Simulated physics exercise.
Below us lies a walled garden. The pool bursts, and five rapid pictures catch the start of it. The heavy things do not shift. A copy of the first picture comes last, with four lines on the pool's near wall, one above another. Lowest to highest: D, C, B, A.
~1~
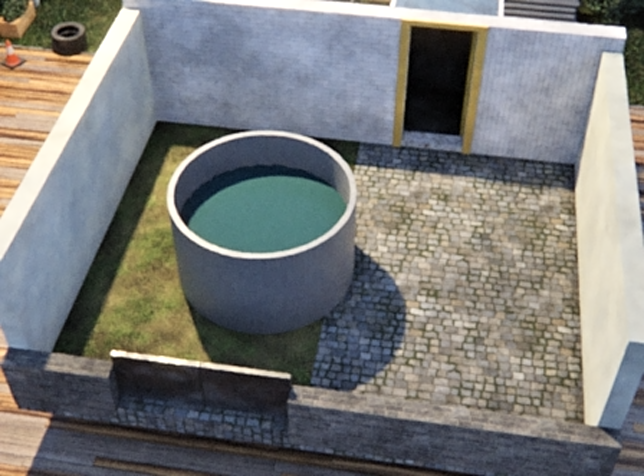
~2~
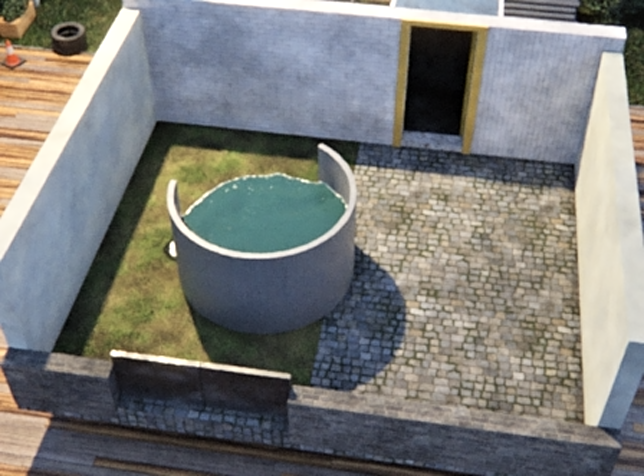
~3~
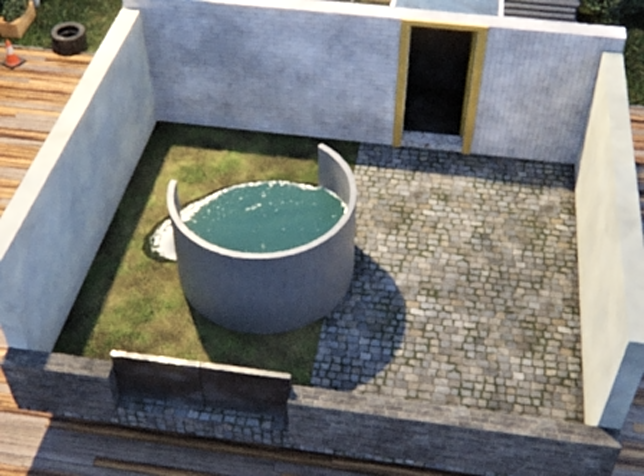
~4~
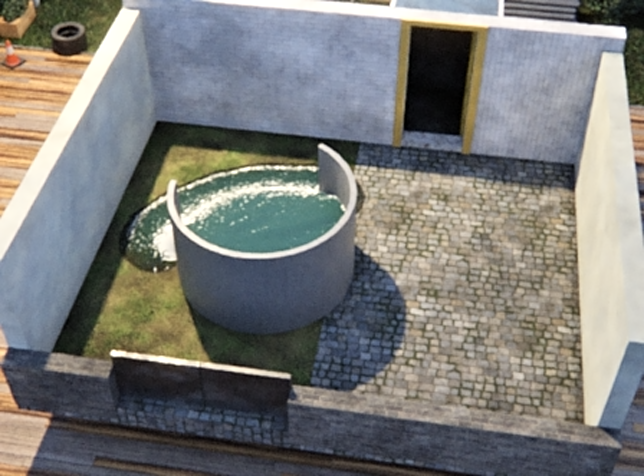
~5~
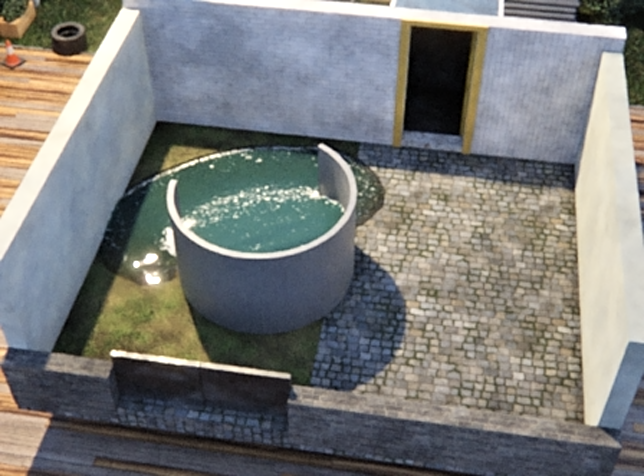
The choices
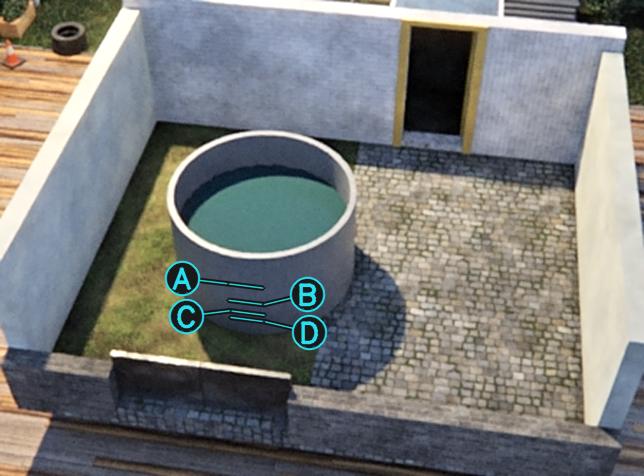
Round grey pool in a walled garden losing the back of its wall, green water pouring out and spreading across the grass.
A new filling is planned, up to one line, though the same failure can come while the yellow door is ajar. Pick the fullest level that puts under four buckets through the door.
Choose A.
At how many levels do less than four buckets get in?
All of them.
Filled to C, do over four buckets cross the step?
No.
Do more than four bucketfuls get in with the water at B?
No.
On the marked copy, A at (244, 285); B at (246, 302); C at (247, 313); D at (247, 319); from the bottom up D, C, B, A.
Choosing A, a splash gets over, under a bucket.
Choosing B, nothing gets over.
Choosing C, nothing gets over.
Choosing D, nothing gets over.
